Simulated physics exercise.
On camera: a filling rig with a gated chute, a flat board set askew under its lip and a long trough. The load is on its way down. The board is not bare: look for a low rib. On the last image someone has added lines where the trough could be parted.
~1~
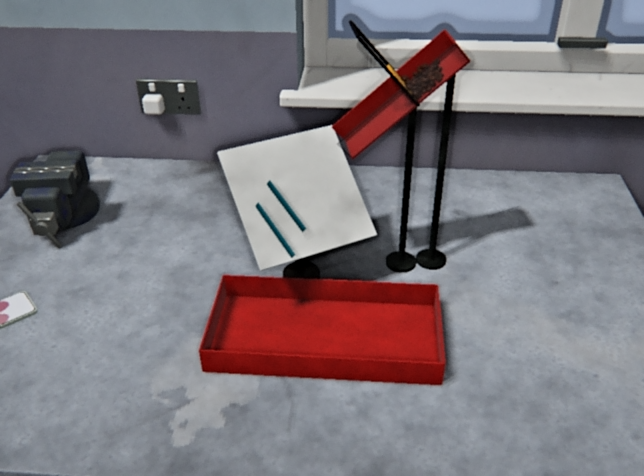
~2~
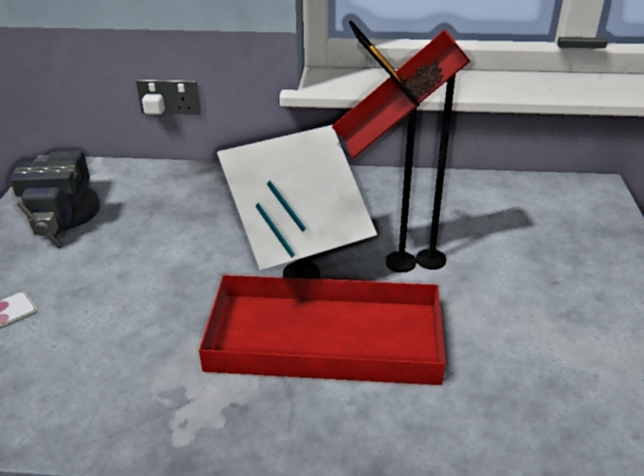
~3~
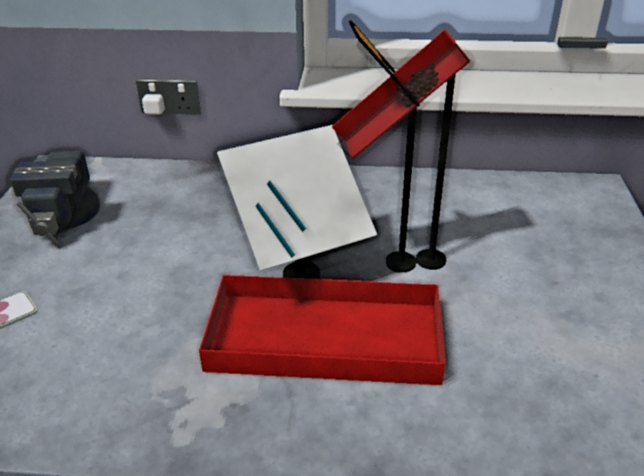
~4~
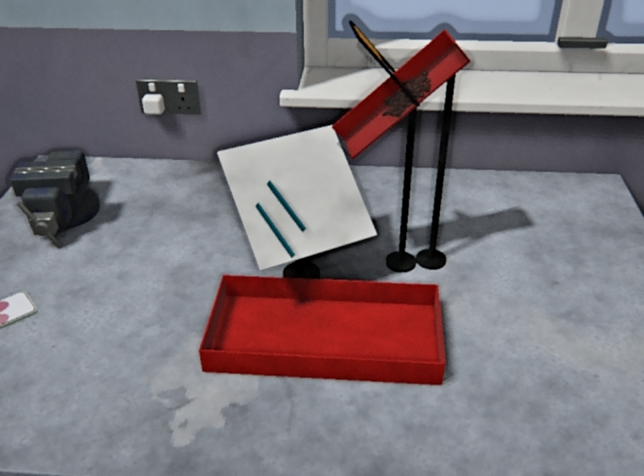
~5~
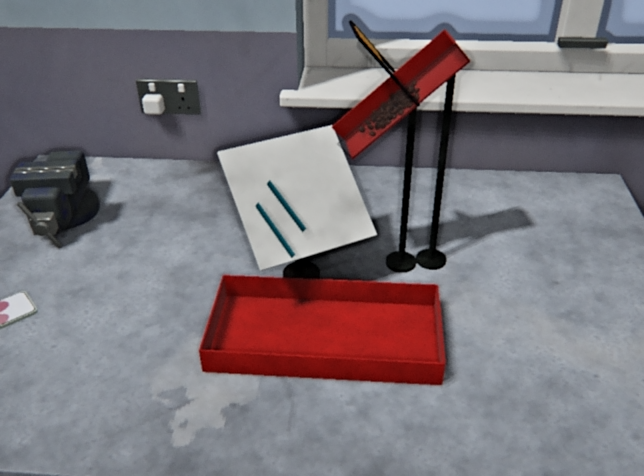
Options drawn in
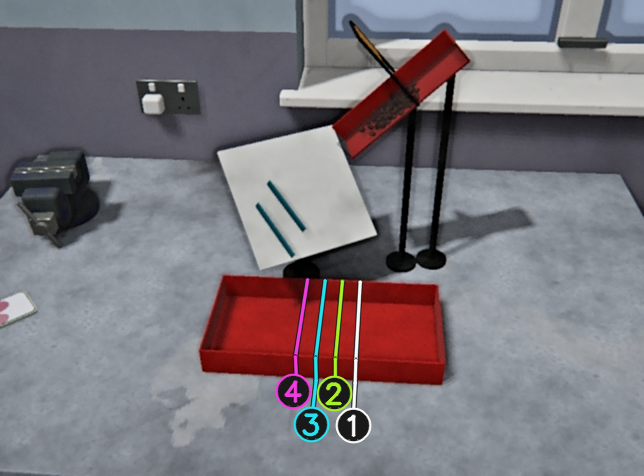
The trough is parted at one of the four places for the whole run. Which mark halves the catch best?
2.
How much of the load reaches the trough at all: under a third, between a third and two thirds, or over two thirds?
About that: Over two thirds.
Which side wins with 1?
More lands on the left.
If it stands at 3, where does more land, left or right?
Right.
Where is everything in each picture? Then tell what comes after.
In the first picture, load behind the gate at (423, 81), flat chocolate drops; lip of the chute at (349, 150), sloping fairly steeply.
In the second picture, middle of the board at (299, 194), tilted fairly steeply; middle of its low edge at (321, 252); of its high edge at (277, 138).
In the third picture, front corners of the trough at (200, 350) and (444, 363), empty; front of the load at (400, 93).
In the fourth picture, middle of the load at (408, 96); its front at (385, 114), about a third of the way to the lip; rib from (258, 203) to (295, 255); rib from (269, 181) to (306, 229).
In the fifth picture, middle of the load at (395, 108); its front at (362, 129), about two thirds of the way to the lip.
On the marked copy, line 1 crosses the front rim at (355, 359); line 2 crosses the front rim at (335, 358); line 3 crosses the front rim at (315, 356); line 4 crosses the front rim at (295, 355).
With 1, of what is caught, nearly all on the left of the divider, a small part on the right.
With 2, of what is caught, about half on the left of the divider, about half on the right.
With 3, of what is caught, a stray few on the left of the divider, nearly all on the right.
With 4, of what is caught, none on the left of the divider, all on the right.
